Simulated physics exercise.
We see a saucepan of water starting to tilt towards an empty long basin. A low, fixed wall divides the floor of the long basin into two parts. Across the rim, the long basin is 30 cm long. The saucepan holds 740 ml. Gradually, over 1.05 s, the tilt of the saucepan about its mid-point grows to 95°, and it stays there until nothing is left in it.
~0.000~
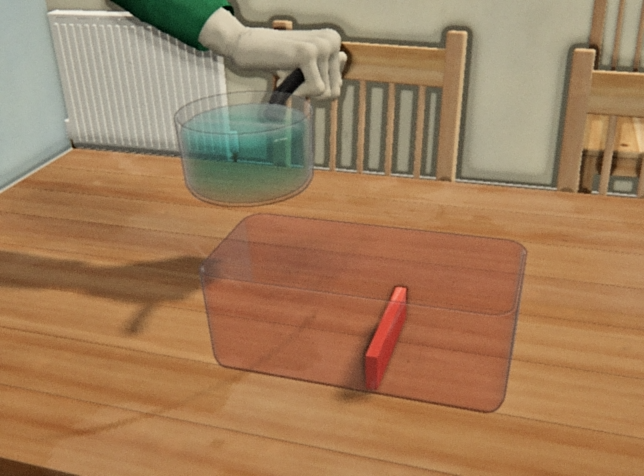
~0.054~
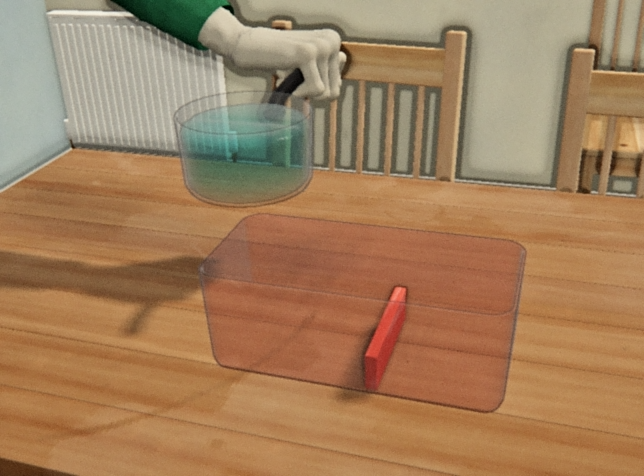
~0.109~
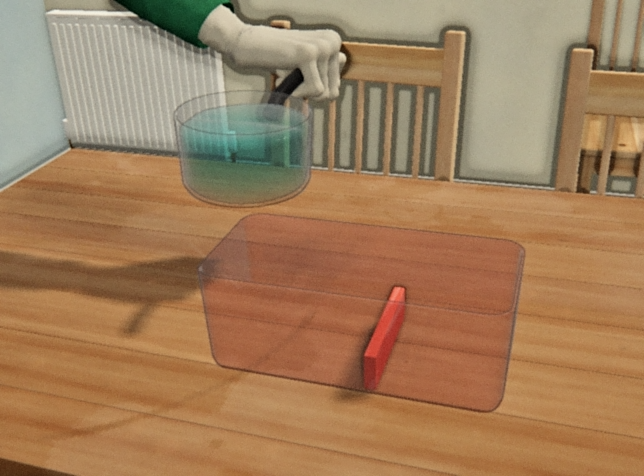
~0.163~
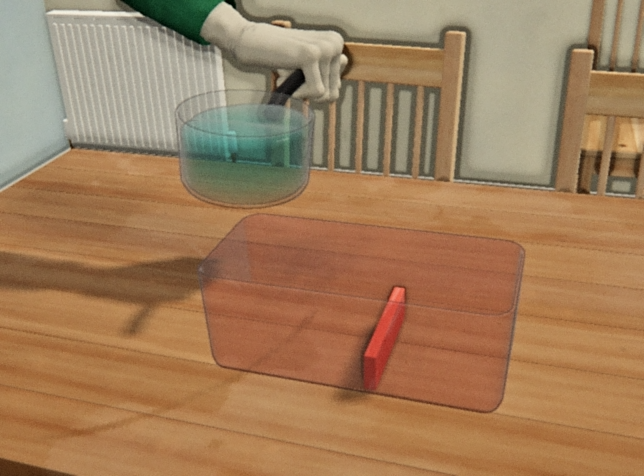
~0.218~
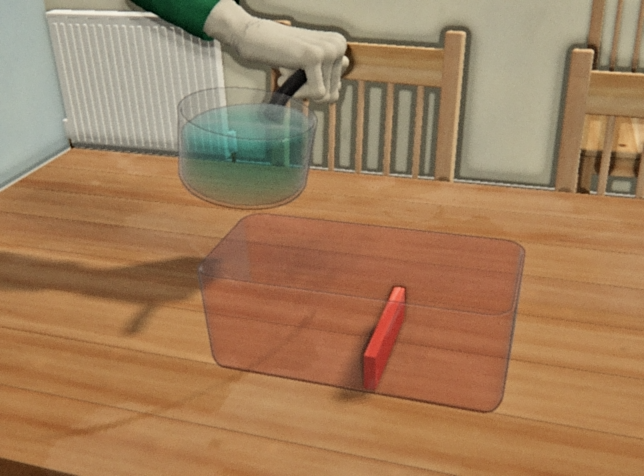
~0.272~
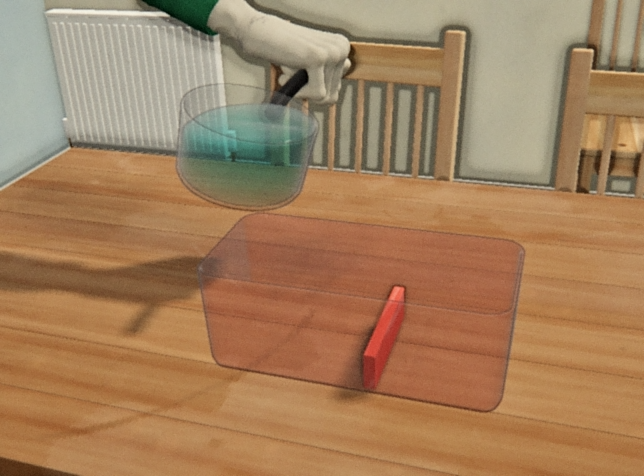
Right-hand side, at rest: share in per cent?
38 per cent.
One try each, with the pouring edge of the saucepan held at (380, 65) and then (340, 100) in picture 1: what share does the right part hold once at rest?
Result: 90 per cent, then 70 per cent.
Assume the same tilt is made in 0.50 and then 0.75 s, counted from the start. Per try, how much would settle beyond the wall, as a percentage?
15 in a hundred, followed by 30 in a hundred.
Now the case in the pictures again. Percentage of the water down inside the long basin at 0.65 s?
About 16%.
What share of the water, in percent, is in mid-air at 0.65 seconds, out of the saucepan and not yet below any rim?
26 %.
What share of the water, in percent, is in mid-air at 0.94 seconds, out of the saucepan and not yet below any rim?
Around 8 percent of the liquid.
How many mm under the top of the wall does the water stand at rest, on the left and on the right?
Left roughly 20 mm; right roughly 22 mm.
By 0.65 s the tilt is 66° and 57 per cent is still to pour, 10 is left of the wall and 6 right of it.
By 0.94 s the tilt is 92° and 14 per cent is still to pour, 40 is left of the wall and 38 right of it.
By 1.23 s the tilt is 95° and 3 per cent is still to pour, 57 is left of the wall and 38 right of it.
By 1.55 s the tilt is 95° and 1 per cent is still to pour, 60 is left of the wall and 38 right of it.
At rest 61 per cent lies left of the wall, 38 right of it and 1 outside.
